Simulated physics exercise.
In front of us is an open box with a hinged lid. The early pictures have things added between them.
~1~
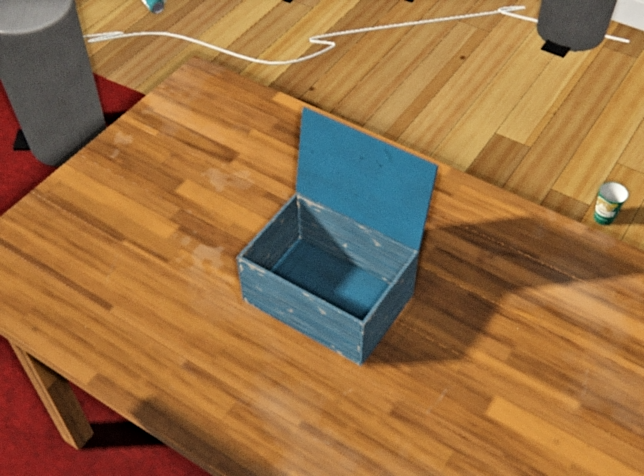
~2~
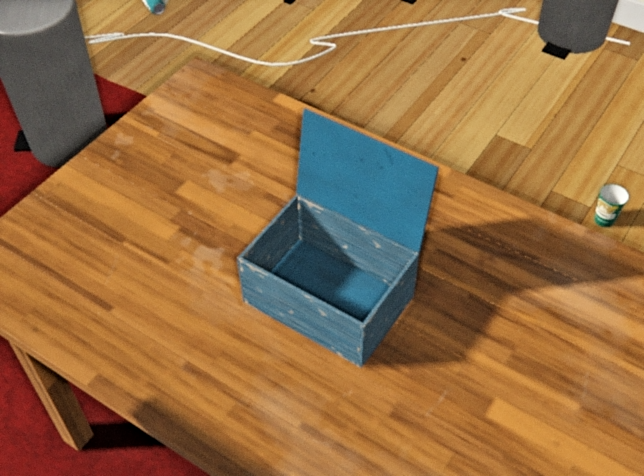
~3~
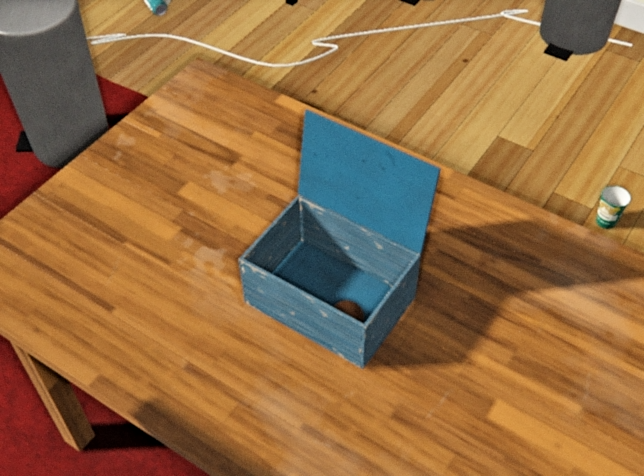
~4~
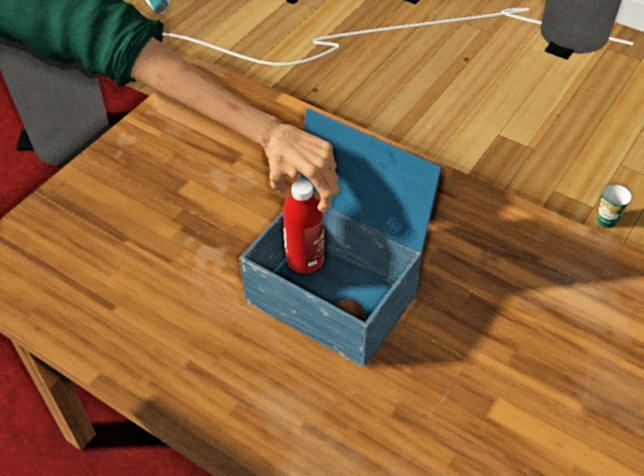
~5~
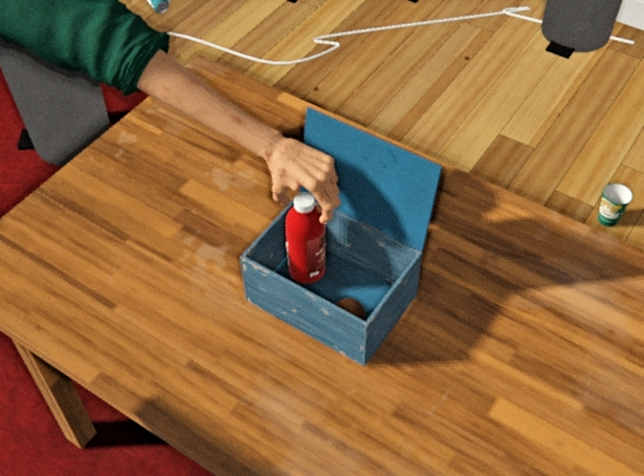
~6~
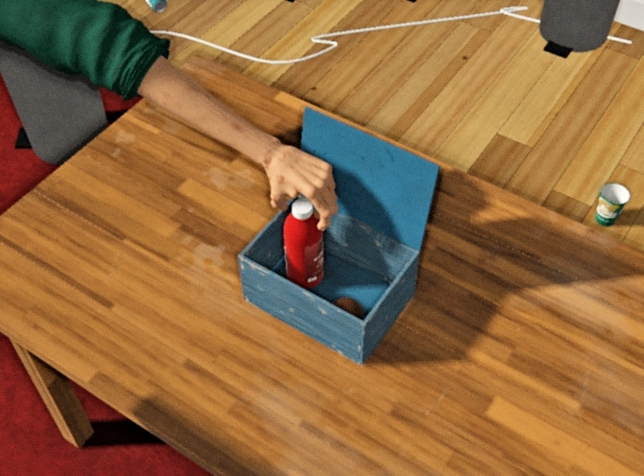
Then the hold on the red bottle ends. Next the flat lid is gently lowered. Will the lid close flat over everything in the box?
No.
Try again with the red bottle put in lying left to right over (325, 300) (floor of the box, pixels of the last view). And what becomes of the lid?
Once it's packed that way, the lid settles all the way.
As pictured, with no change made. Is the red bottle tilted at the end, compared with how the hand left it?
Result: The red bottle leans over.
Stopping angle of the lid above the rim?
It stays some 25° above the rim.
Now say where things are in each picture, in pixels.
The last thing is not in view yet, in the first frame.
The last thing is not in view yet, in the second frame.
The last thing is not in view yet, in the third frame.
Still above its spot; red bottle (304, 225), in the fourth frame.
Still above its spot; red bottle (306, 236), in the fifth frame.
In place under the hand; red bottle (304, 242), in the sixth frame.
Then, 1.20 s later than the last frame, lid starting down.
Then, 1.70 s later than the last frame, lid 52° above the rim.
Then, 2.70 s later than the last frame, lid 38° above the rim; red bottle tilted by 12° near (297, 248).
Then, 3.40 s later than the last frame, lid 25° above the rim; red bottle tilted by 28° near (287, 259).
When it is over, lid 25° above the rim; moved from the start, red bottle; brown ball as before. End places, in pixels of the last picture, red bottle near (287, 259).
